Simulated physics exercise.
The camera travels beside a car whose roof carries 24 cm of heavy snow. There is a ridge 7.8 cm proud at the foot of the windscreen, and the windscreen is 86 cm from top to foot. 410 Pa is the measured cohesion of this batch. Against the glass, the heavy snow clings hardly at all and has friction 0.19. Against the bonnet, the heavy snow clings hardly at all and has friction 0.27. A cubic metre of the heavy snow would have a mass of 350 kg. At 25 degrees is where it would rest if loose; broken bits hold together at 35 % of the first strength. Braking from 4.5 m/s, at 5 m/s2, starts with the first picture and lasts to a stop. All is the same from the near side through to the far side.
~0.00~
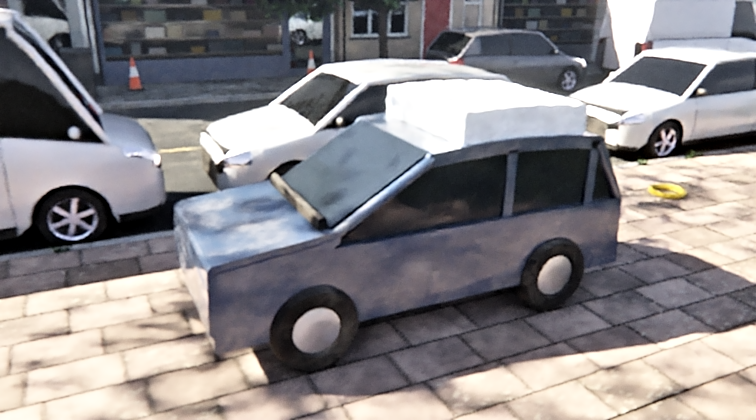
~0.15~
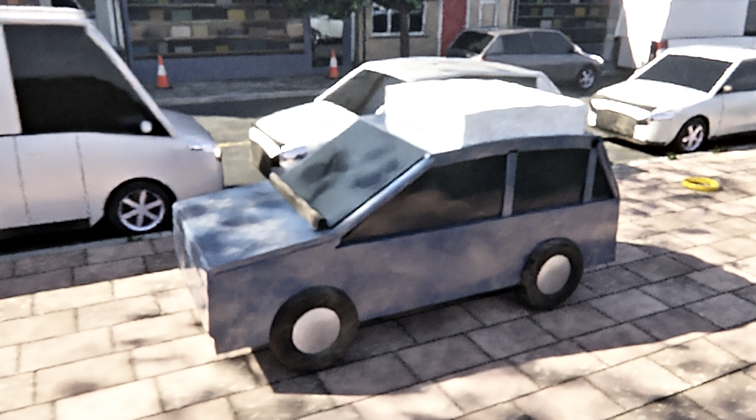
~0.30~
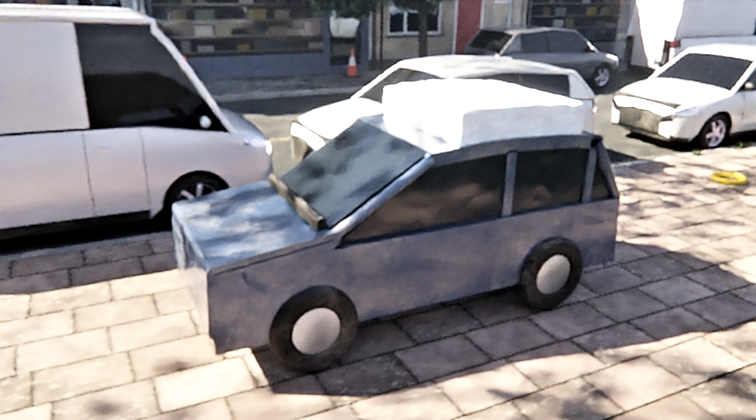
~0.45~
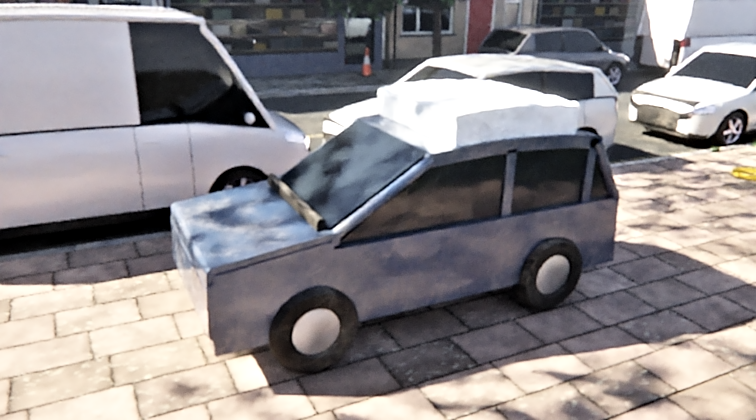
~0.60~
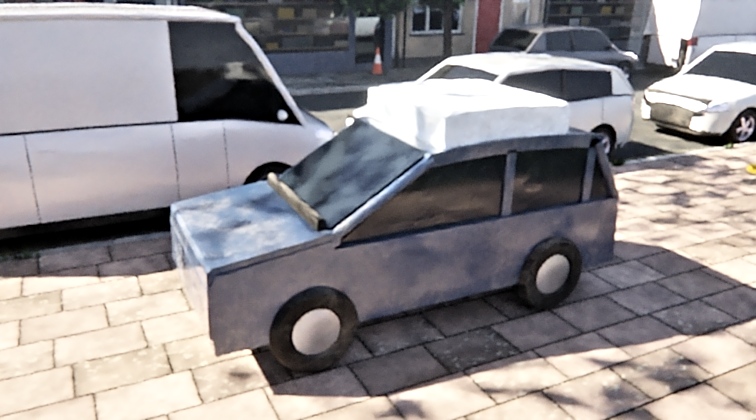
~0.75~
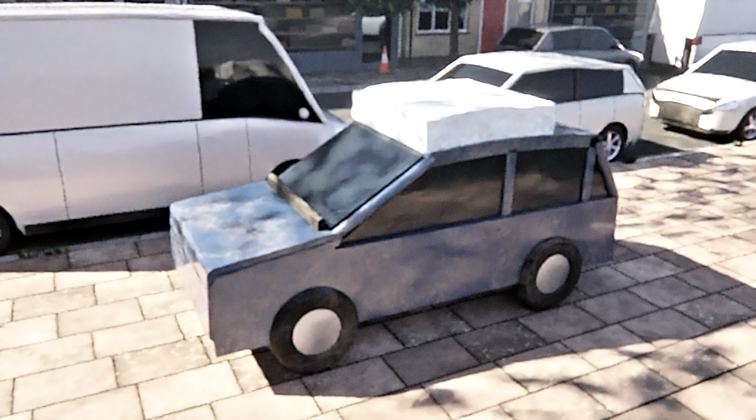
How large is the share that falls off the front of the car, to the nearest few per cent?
Roughly 26 per cent.
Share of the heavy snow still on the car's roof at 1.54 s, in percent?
About 1 percent.
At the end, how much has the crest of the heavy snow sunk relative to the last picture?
Measured change: About 35 cm.
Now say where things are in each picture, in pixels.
Front end of the heavy snow at (464, 117), in the first frame.
Front end of the heavy snow at (462, 143), in the second frame.
Front end of the heavy snow at (462, 122), its middle shifted 1.4 cm, in the third frame.
Front end of the heavy snow at (454, 143), its middle shifted 6.1 cm, in the fourth frame.
Front end of the heavy snow at (444, 123), its middle shifted 15 cm, in the fifth frame.
Front end of the heavy snow at (426, 127), its middle shifted 29 cm, 4 % of it past the top of the windscreen, in one piece, in the sixth frame.
By 1.11 s, 47 % of the snow is on the roof, 53 % on the glass, none on the bonnet and none has gone off the nose.
By 1.54 s, 1 % of the snow is on the roof, 59 % on the glass, 40 % on the bonnet and none has gone off the nose.
By 1.97 s, none of the snow is on the roof, 36 % on the glass, 54 % on the bonnet and 11 % has gone off the nose.
By 2.40 s, none of the snow is on the roof, 32 % on the glass, 47 % on the bonnet and 22 % has gone off the nose.
By 3.20 s, at the end, none of the snow is on the roof, 32 % on the glass, 42 % on the bonnet and 26 % has gone off the nose.
